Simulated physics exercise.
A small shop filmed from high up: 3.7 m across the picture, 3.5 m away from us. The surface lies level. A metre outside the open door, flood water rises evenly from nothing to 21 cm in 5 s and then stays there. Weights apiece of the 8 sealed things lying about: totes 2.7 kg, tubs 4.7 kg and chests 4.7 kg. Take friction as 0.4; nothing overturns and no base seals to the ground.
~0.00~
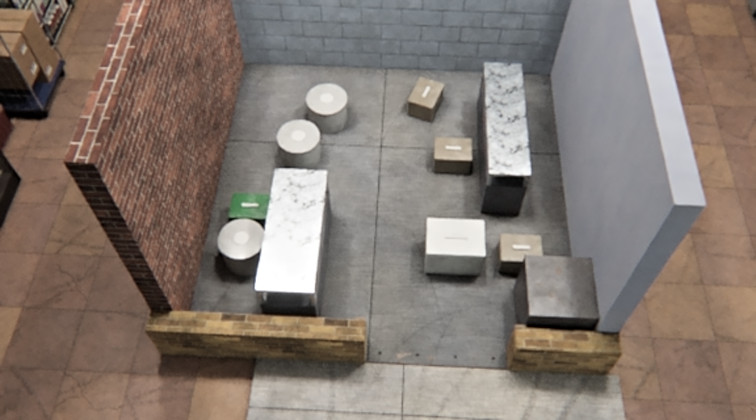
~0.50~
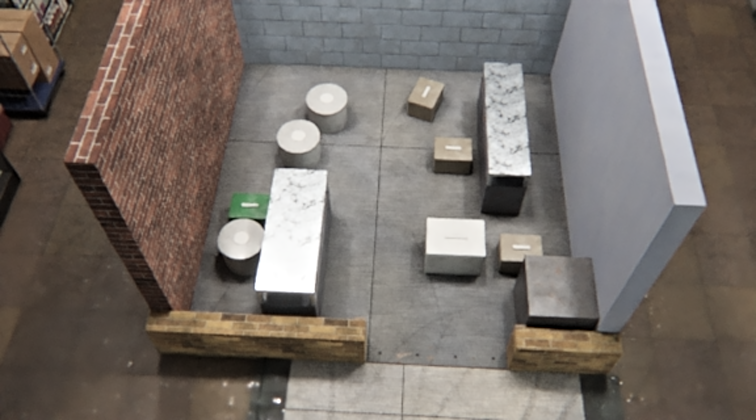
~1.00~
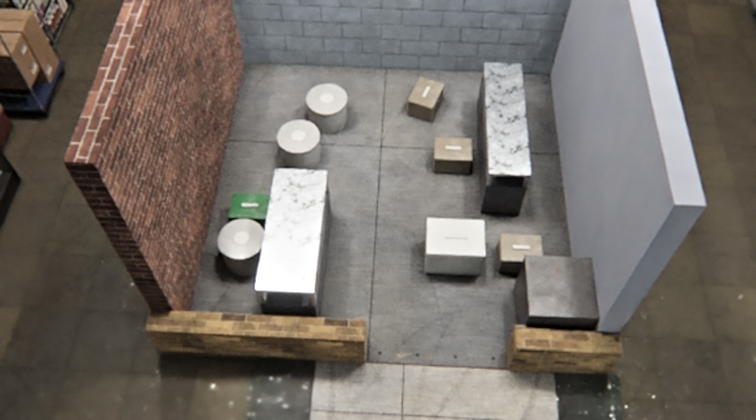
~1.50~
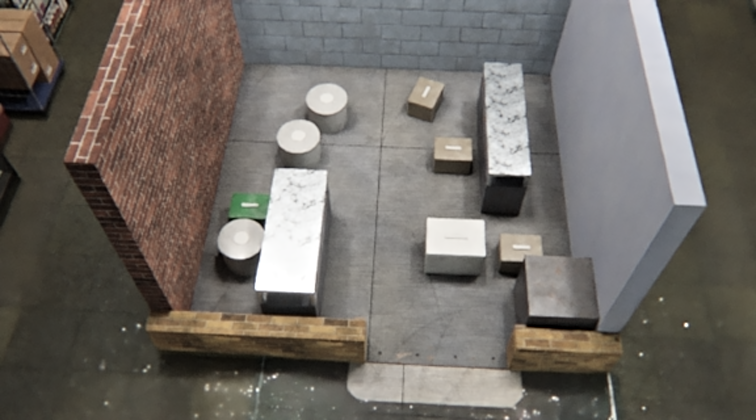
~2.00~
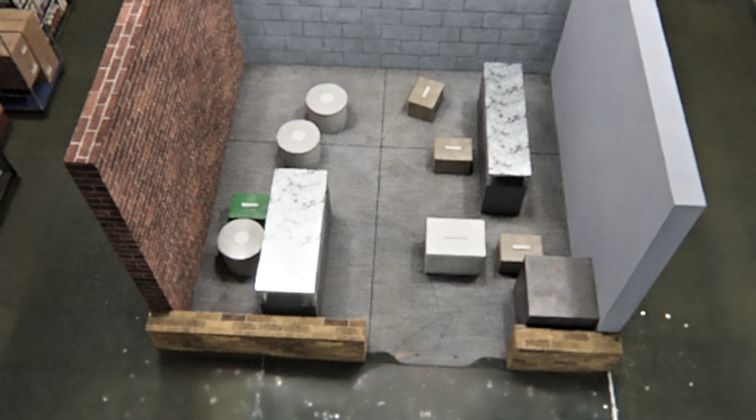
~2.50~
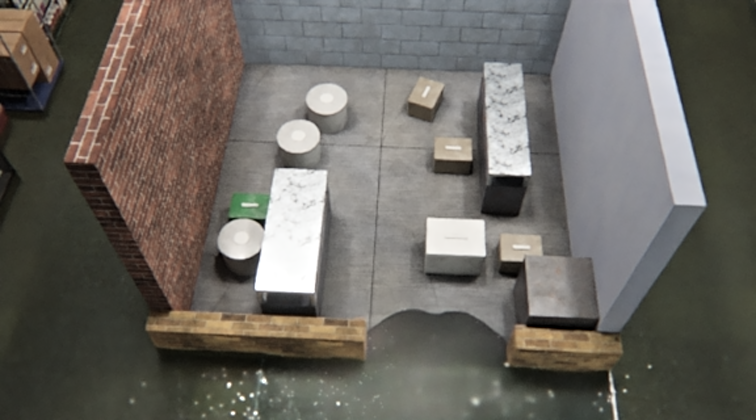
A small shop with a red brick wall on the left and grey walls behind and to the right is seen from high above by a still camera. Three pale round tubs and a green tote surround a marble-topped counter at left, with boxes, another counter and a dark block at right. Dark water covers the tiled floor outside, then creeps through the front doorway while everything inside stays put.
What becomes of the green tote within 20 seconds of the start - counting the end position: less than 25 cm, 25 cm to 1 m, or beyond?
Green tote slides a little.
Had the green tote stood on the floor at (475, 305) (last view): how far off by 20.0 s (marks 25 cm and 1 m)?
It travels far.
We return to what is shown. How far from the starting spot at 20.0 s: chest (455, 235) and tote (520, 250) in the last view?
In that order: 250 cm, 120 cm.
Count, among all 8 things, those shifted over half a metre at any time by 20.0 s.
I count 8.
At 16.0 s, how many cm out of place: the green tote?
Roughly 60 cm by then.
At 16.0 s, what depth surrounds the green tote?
About 24 cm.
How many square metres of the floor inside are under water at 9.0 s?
About 11.0 m2.
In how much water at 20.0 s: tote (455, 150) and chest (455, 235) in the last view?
Roughly 19 and 20 cm.
After 4.0 s the green tote is near (250, 206), 0.0 m from its start, aground; 0 afloat.
After 9.0 s the green tote is near (251, 212), 0.1 m from its start, afloat; 7 afloat.
After 16.0 s the green tote is near (247, 249), 0.6 m from its start, afloat; 8 afloat.
After 20.0 s the green tote is near (245, 236), 0.5 m from its start, afloat; 8 afloat.
